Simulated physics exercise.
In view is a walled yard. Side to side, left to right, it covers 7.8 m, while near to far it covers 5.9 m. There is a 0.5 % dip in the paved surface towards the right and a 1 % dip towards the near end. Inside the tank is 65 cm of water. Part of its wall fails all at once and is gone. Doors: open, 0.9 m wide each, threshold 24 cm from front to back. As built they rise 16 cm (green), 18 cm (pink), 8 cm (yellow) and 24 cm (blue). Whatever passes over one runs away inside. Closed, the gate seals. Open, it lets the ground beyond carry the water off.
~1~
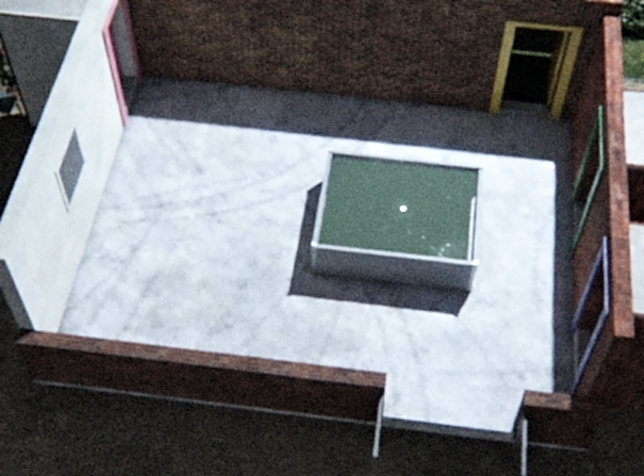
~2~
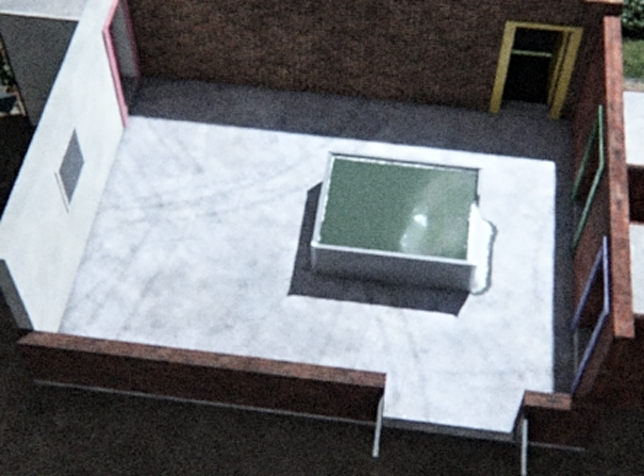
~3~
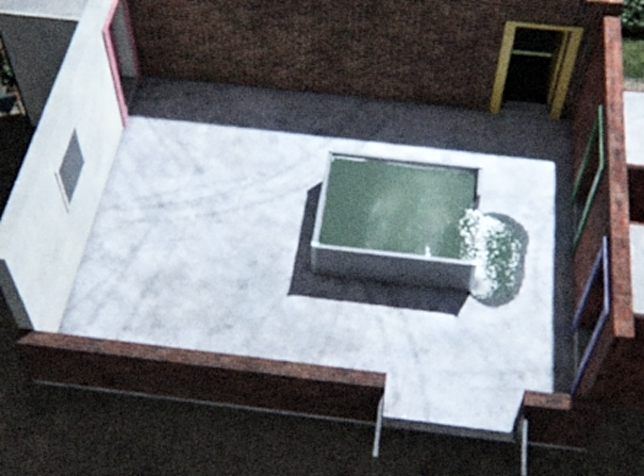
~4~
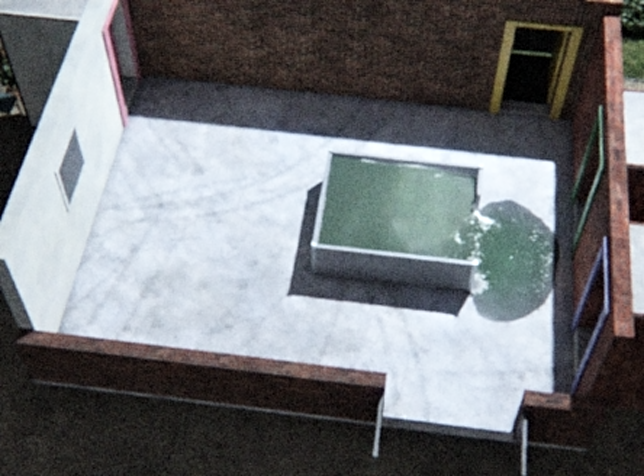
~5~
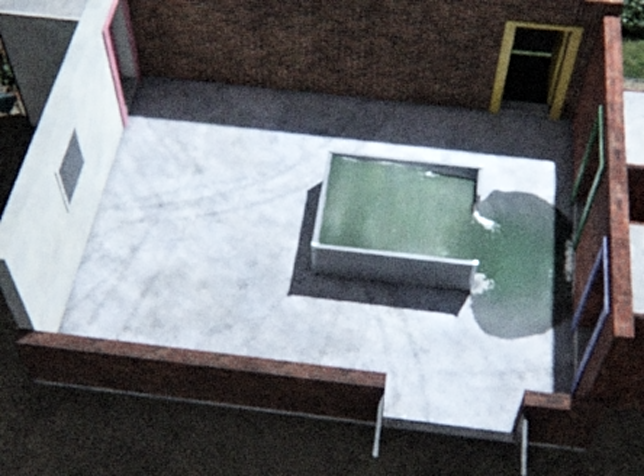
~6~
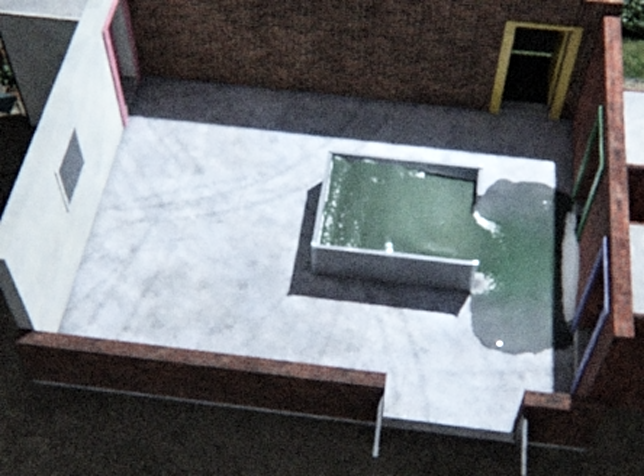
A walled yard with a pale paved floor and brick and white walls is seen from high above by a still camera. A raised tank of green water stands right of centre, with a yellow doorway at the back, green and blue ones on the right, and a pink one at left. The tank's right side gives way, and water gushes out, spreading across the paving to the right wall and then nearer.
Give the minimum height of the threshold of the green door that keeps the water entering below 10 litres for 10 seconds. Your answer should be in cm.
Minimum height: About 32 cm.
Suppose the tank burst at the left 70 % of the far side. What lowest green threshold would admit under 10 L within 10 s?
Then the minimum is about 7.5 cm.
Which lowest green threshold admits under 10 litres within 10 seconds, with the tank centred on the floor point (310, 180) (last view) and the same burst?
29 cm or thereabouts.
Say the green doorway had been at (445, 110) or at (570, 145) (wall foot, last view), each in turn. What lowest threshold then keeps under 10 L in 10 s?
About 6.0 cm, then about 16 cm.
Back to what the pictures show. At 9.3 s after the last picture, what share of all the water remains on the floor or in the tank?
Close to 68 per cent is still present.
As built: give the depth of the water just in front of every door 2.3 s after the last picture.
Centimetres: Green = 25, pink = 0, yellow = 18, blue = 18.
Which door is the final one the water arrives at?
Final door: Pink.
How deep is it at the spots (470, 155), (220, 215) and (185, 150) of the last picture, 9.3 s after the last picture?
Some 4, 2 and 2 cm.
Then, 0.7 s after the last picture water covers 15 % of the floor, deepest (45 cm) near (560, 277); 30 cm at the green door, 26 litres in over its 16 cm threshold.
Then, 2.3 s after the last picture water covers 30 % of the floor, deepest (39 cm) near (571, 424); 25 cm at the green door, 126 litres in over its 16 cm threshold.
Then, 9.3 s after the last picture water covers 95 % of the floor, deepest (11 cm) near (571, 424); 7 cm at the green door, 148 litres in over its 16 cm threshold.
At the green door as built, the water peaked near 31 cm, 1.1 s after the last picture.
Run again over the same 10 s with other heights there, 34 litres in over 26.5 cm, 2 litres over 36 cm. The limit of 10 litres is kept from about 32 cm up.
